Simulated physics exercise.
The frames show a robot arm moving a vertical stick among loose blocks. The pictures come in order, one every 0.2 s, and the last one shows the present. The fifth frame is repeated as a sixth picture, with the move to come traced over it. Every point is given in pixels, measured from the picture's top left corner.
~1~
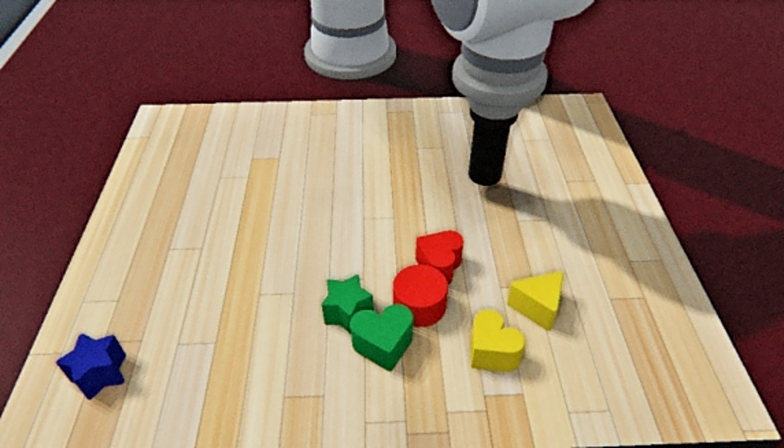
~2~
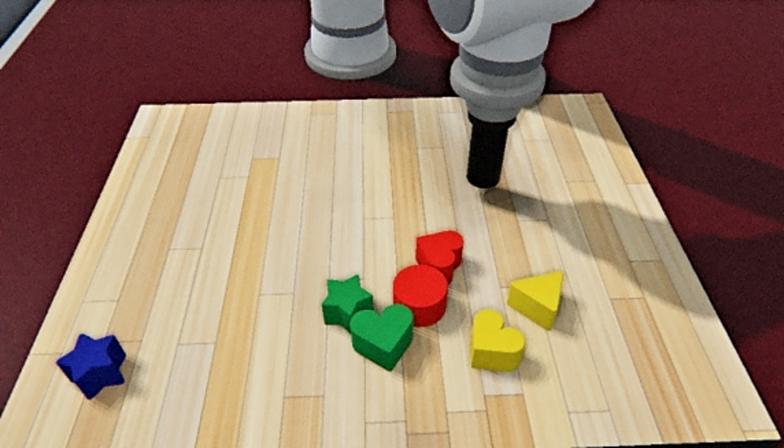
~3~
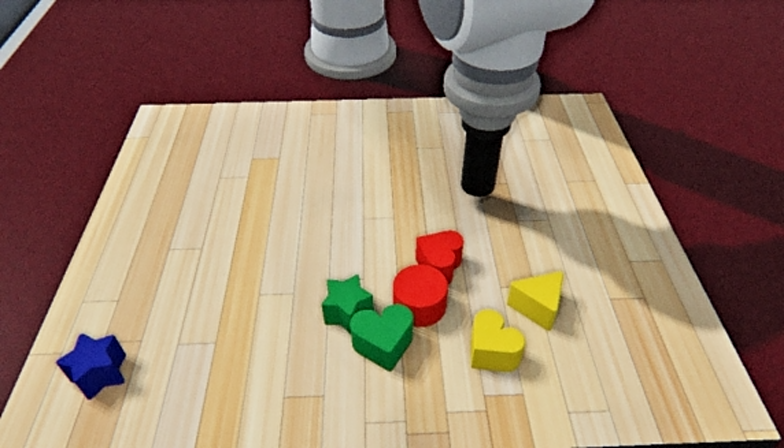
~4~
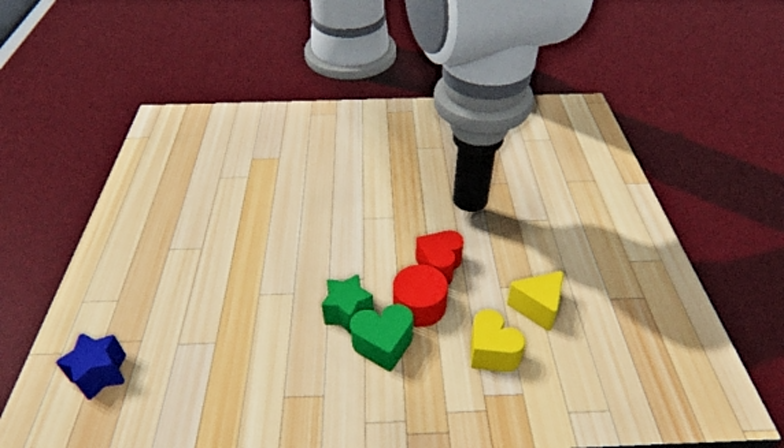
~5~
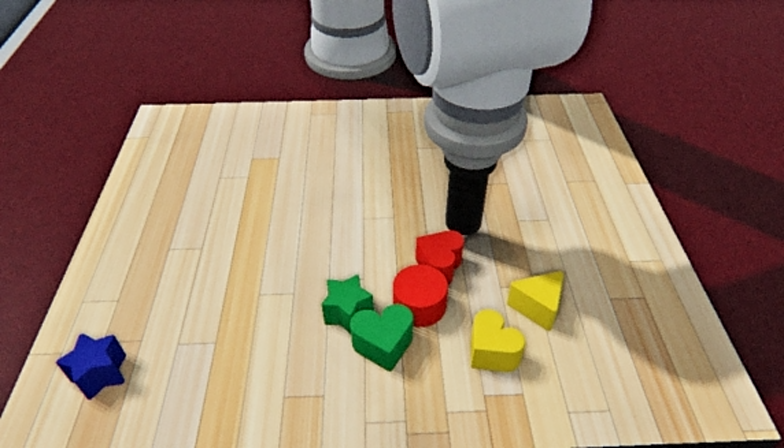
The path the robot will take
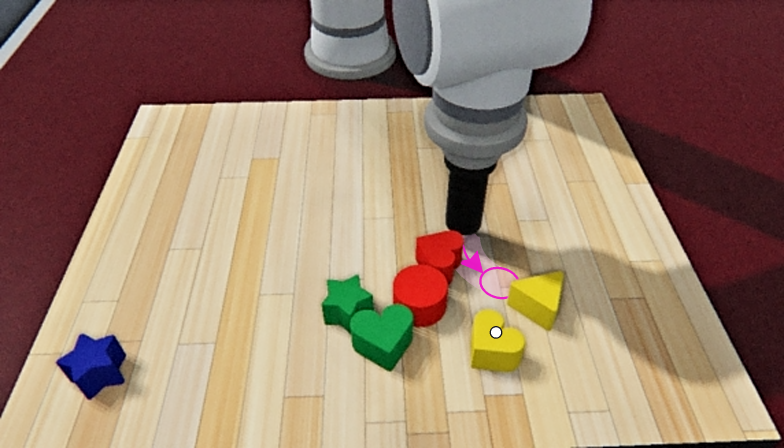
A robot arm moving its black stick down and slightly left toward a red heart block, while the colourful blocks stay still.
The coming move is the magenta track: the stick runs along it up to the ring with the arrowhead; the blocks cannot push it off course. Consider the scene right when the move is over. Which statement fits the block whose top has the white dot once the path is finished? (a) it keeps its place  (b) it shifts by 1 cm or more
I choose a.
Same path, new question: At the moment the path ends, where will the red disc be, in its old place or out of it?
Its place changes.
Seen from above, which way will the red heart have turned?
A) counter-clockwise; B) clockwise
Correct choice: B.
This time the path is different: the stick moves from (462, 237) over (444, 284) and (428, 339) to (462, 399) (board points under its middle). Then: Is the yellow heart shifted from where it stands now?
I'd say no.
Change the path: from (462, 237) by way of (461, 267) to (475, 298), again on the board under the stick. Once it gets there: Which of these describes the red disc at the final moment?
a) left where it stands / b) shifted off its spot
I choose b.
The line goes from (462, 237) through (466, 255) and (479, 270) to (500, 283); the dot is on the yellow heart.
On the path given first. Halfway along, stick (474, 250); green heart (374, 336), turned 15° clockwise; red disc (410, 297); red heart (439, 261), turned 40° clockwise.
At the end, stick (503, 269); green heart (374, 336), turned 15° clockwise; red disc (409, 297); red heart (441, 262), turned 45° clockwise; yellow heart unmoved.
